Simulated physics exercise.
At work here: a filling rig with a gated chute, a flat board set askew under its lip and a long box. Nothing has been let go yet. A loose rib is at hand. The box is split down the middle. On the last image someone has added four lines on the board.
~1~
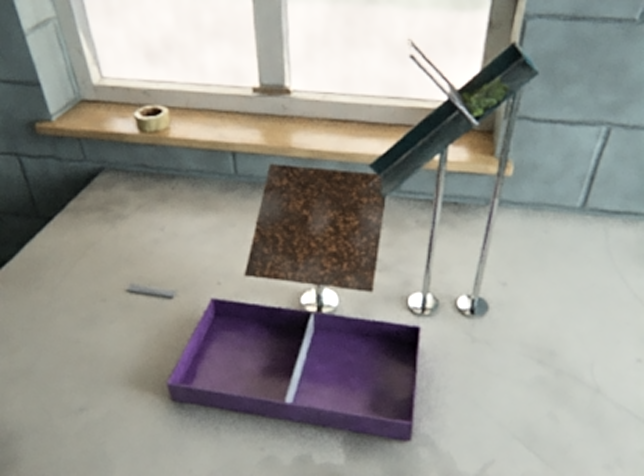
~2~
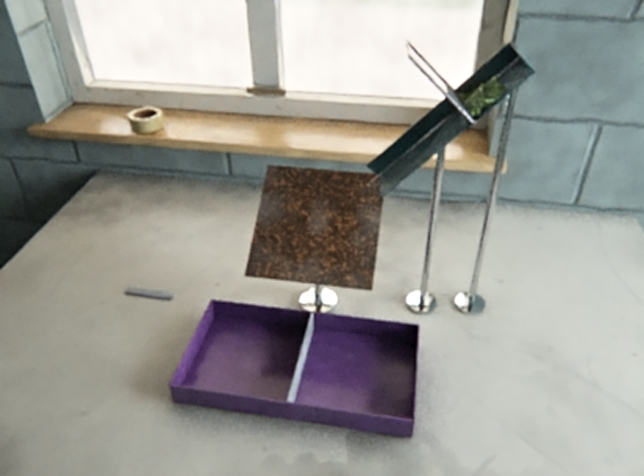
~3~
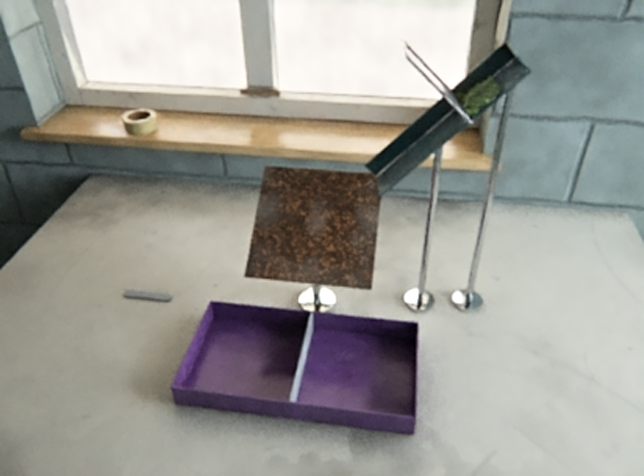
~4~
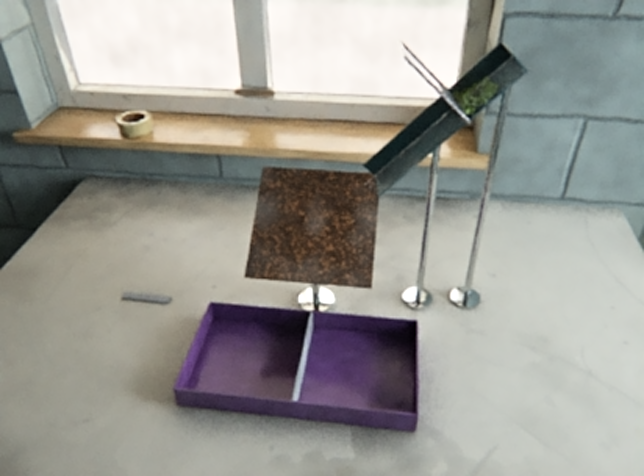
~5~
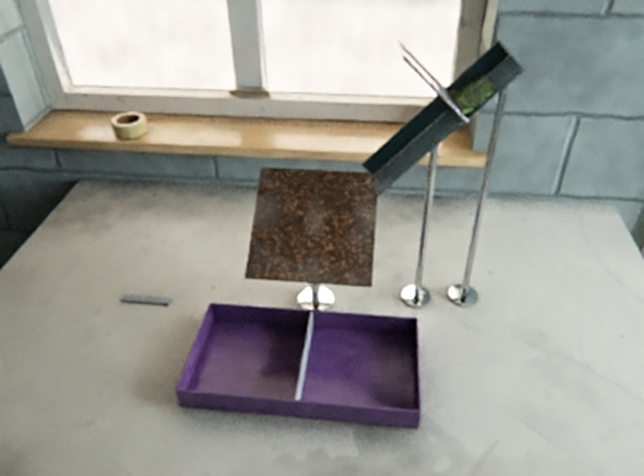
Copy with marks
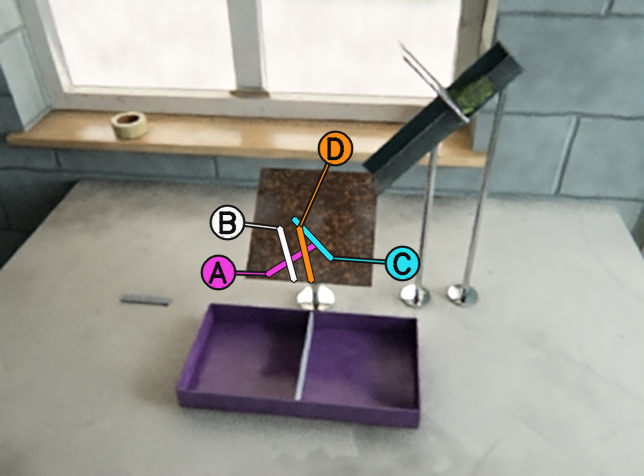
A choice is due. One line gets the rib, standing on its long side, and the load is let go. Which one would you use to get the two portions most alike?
Go for B.
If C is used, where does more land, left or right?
Right.
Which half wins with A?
More lands on the left.
On the marked copy, line A from (316, 243) to (268, 273); line B from (280, 228) to (293, 279); line C from (294, 219) to (330, 258); line D from (299, 228) to (311, 280).
With A, of what is caught, most in the left half, about a quarter in the right.
With B, of what is caught, about a third in the left half, about two thirds in the right.
With C, of what is caught, a small part in the left half, most in the right.
With D, of what is caught, a small part in the left half, most in the right.
